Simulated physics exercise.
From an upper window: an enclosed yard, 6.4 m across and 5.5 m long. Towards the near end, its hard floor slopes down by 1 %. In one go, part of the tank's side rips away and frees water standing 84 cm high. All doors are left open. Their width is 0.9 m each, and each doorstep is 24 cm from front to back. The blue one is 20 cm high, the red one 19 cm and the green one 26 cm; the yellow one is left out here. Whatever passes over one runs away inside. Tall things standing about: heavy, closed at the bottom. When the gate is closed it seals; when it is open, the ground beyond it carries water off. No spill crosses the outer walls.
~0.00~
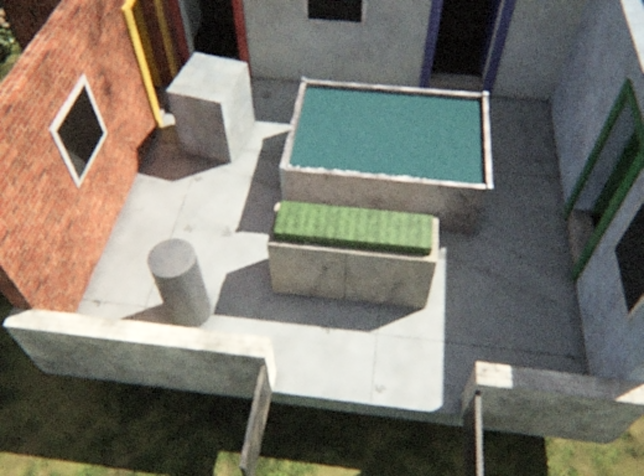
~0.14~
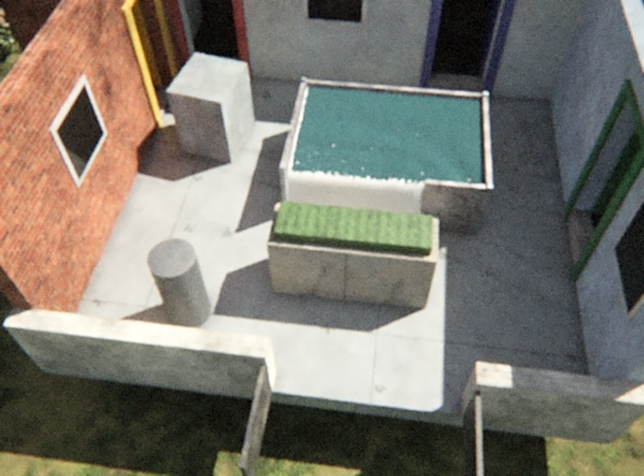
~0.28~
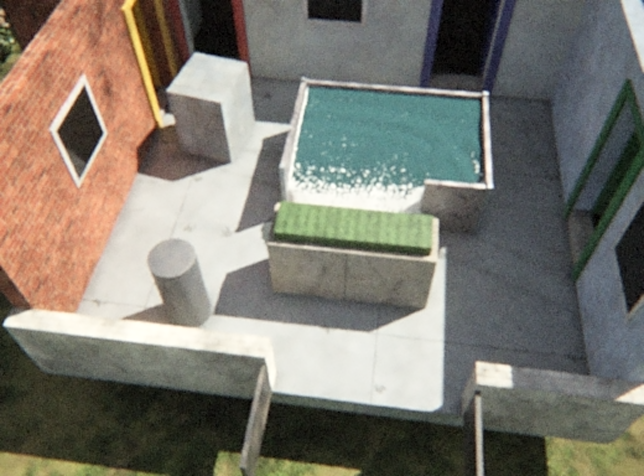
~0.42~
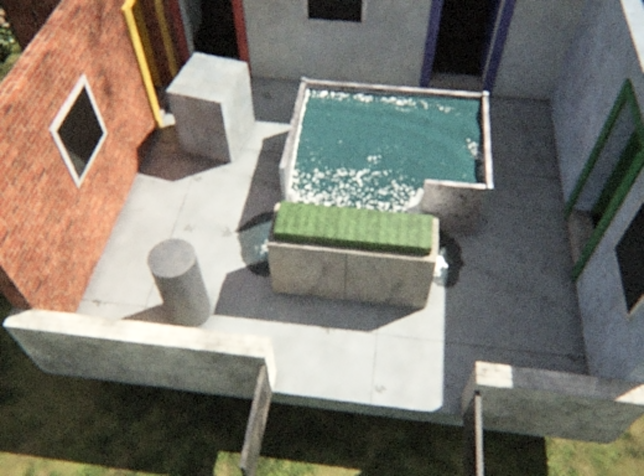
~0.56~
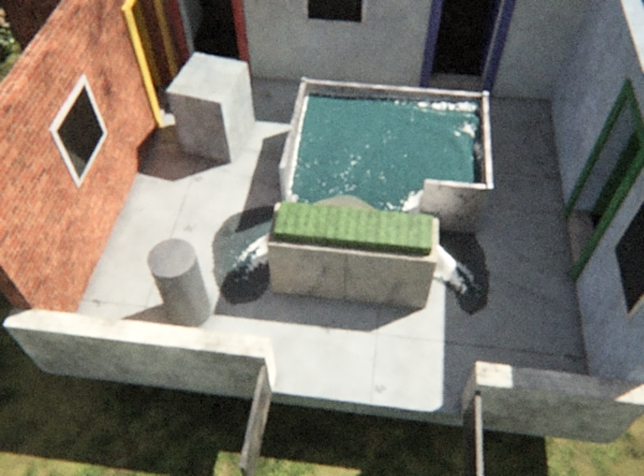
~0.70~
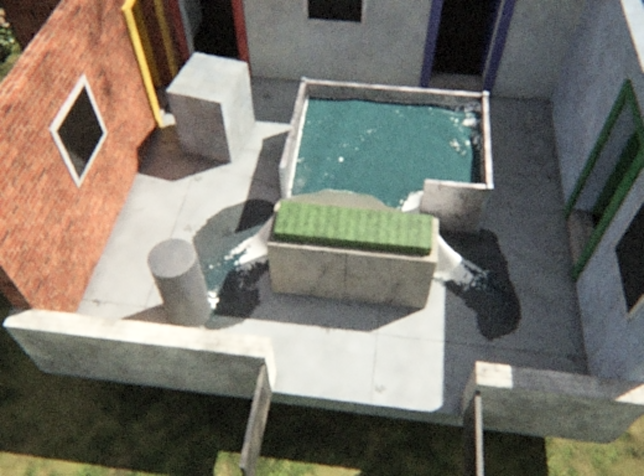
A teal pool of water in a raised tank stands at the back of a walled yard, seen from above by a still camera. A green-topped block sits before it, with a grey box and cylinder at left, near a brick wall and yellow, red, blue and green doorways. The tank's near side breaks open, and foaming water pours out behind the block, then spreads around both its ends, reaching the cylinder.
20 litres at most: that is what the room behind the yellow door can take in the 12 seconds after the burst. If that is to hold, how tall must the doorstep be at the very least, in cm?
Close to 7.5 cm is just enough.
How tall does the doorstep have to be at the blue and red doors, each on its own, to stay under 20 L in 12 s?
You'd want about 6.5 centimetres at blue and about 11.5 centimetres at red.
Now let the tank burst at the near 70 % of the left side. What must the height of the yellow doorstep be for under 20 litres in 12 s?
I'd say close to 14.0 cm.
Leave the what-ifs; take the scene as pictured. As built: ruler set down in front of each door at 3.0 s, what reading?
Door by door in centimetres - yellow 6, blue 0, red 14, green 21.
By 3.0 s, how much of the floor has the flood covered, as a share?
70 %.
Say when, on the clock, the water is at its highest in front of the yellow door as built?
Crest at t of about 5.0 s.
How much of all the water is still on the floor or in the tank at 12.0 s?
Roughly 78 percent of the water remains.
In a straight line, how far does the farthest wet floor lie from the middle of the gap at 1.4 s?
About 4.2 m.
After 1.4 s water covers 40 % of the floor, deepest (63 cm) near (353, 257); it has not reached the yellow door.
After 3.0 s water covers 70 % of the floor, deepest (36 cm) near (314, 253); 6 cm at the yellow door, 0 litres in over its 6 cm doorstep.
After 12.0 s water covers 100 % of the floor, deepest (18 cm) near (68, 333); 9 cm at the yellow door, 35 litres in over its 6 cm doorstep.
At the yellow door as built, the water arrived by 2.1 s and peaked near 10 cm at 5.2 s.
With a doorstep of 6.5 cm, 29 litres would have come in within the 12 s; with 8.5 cm, 12 litres. So under 20 litres takes about 7.5 cm.
